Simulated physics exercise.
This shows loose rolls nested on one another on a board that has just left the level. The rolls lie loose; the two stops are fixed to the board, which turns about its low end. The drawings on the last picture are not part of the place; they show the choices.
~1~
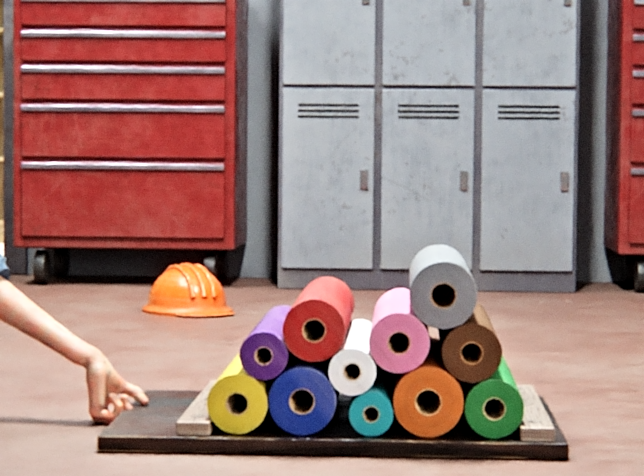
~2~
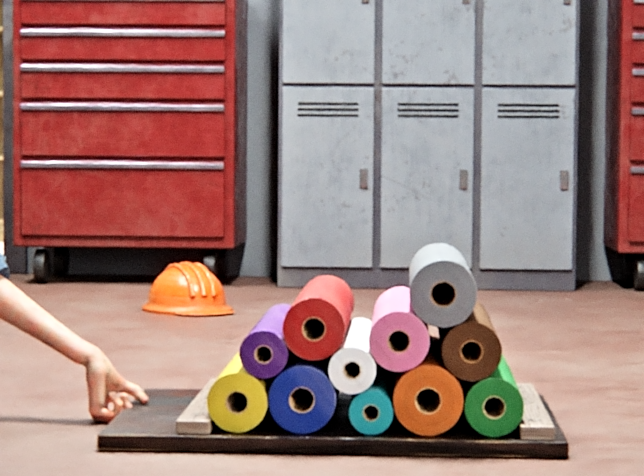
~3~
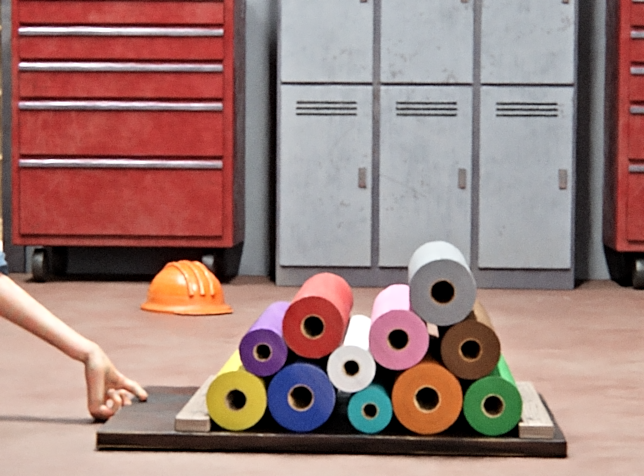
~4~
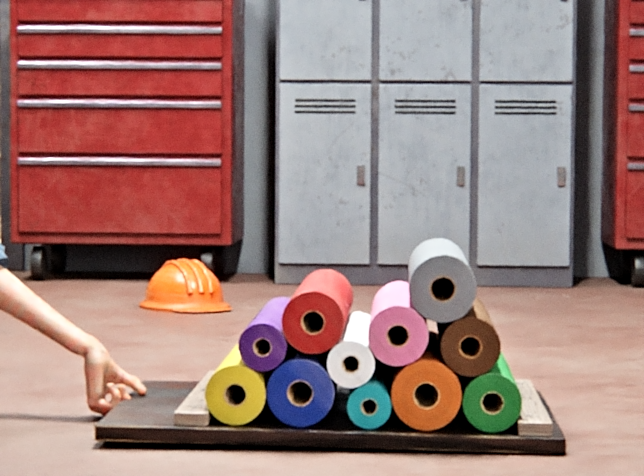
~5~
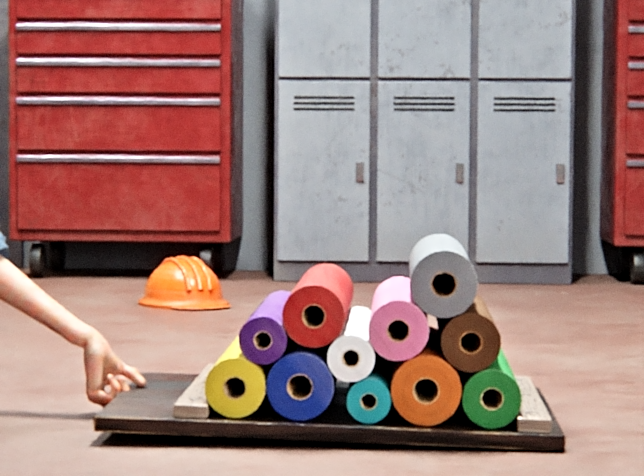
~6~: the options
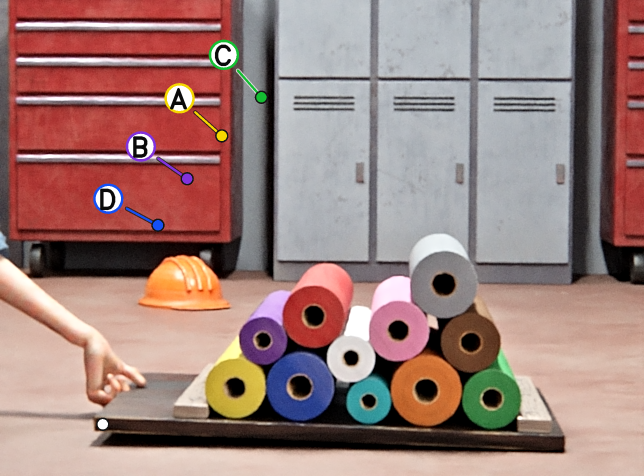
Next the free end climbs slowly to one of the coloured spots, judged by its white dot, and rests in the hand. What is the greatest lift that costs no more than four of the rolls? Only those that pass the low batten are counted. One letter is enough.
Up to B.
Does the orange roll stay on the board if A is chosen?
No.
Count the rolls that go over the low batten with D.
At D the number is three.
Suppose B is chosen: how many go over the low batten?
With B, three.
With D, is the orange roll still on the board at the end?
Yes.
On the marked copy, A at (222, 136); B at (187, 179); C at (261, 97); D at (158, 225); the white dot at (103, 424).
Following B. Soon after the start, board at 19°.
Later, board at 34°.
In the end, board at 34°, three over the low batten (brown, pink, grey).
As for the rest, A eleven over the low batten; C eleven over the low batten; D three over the low batten (brown, pink, grey).
